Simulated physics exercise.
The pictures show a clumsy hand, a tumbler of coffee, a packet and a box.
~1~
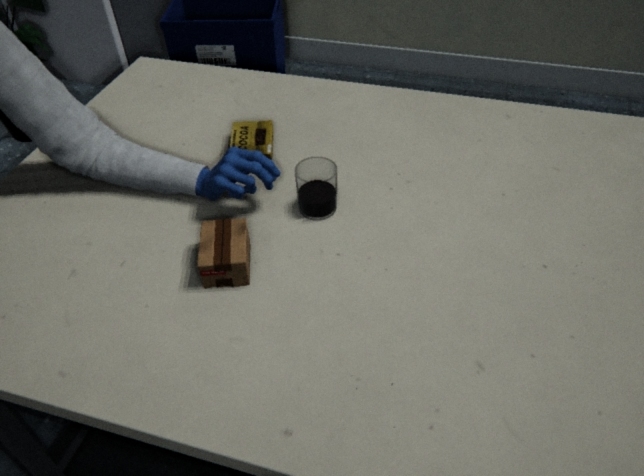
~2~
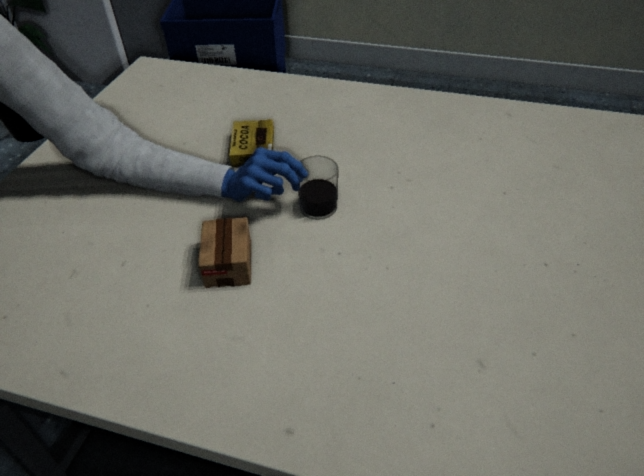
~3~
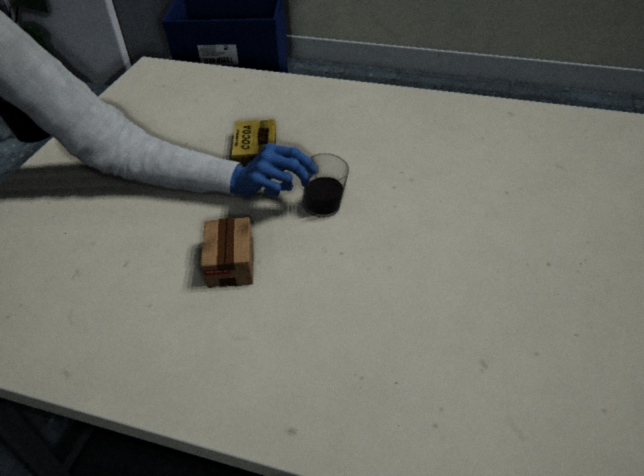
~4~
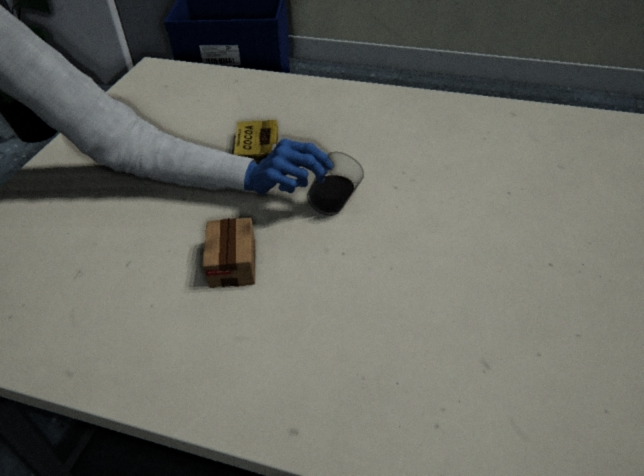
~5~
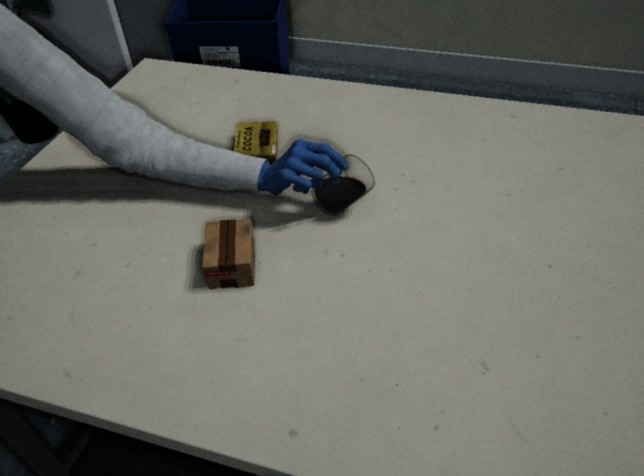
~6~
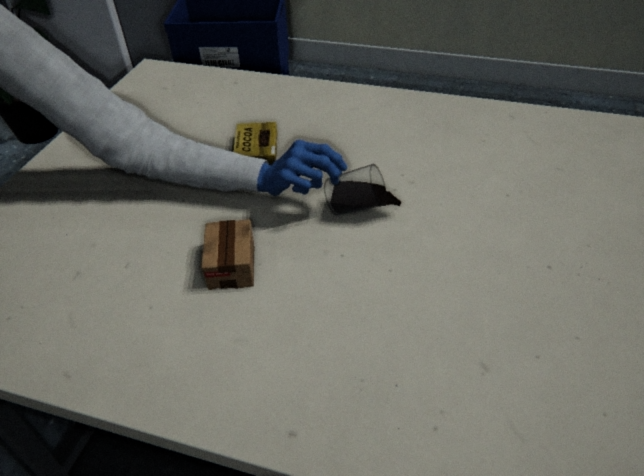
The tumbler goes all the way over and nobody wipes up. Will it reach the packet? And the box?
As for the packet, it remains untouched; the box remains untouched.
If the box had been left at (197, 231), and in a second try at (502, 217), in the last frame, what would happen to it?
One: It remains untouched. Two: It ends up in the puddle.
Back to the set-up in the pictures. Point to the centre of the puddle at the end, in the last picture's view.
At about (523, 223).
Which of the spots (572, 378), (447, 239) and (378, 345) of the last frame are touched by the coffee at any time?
One: Dry. Two: Wet. Three: Not reached.
Shortly, the puddle covers about as much as a plate; the packet is still dry; the box is still dry.
Then, the puddle covers about as much as a tray; the packet is still dry; the box is still dry.
At the finish, the puddle covers about as much as a tray; the packet is still dry; the box is still dry.
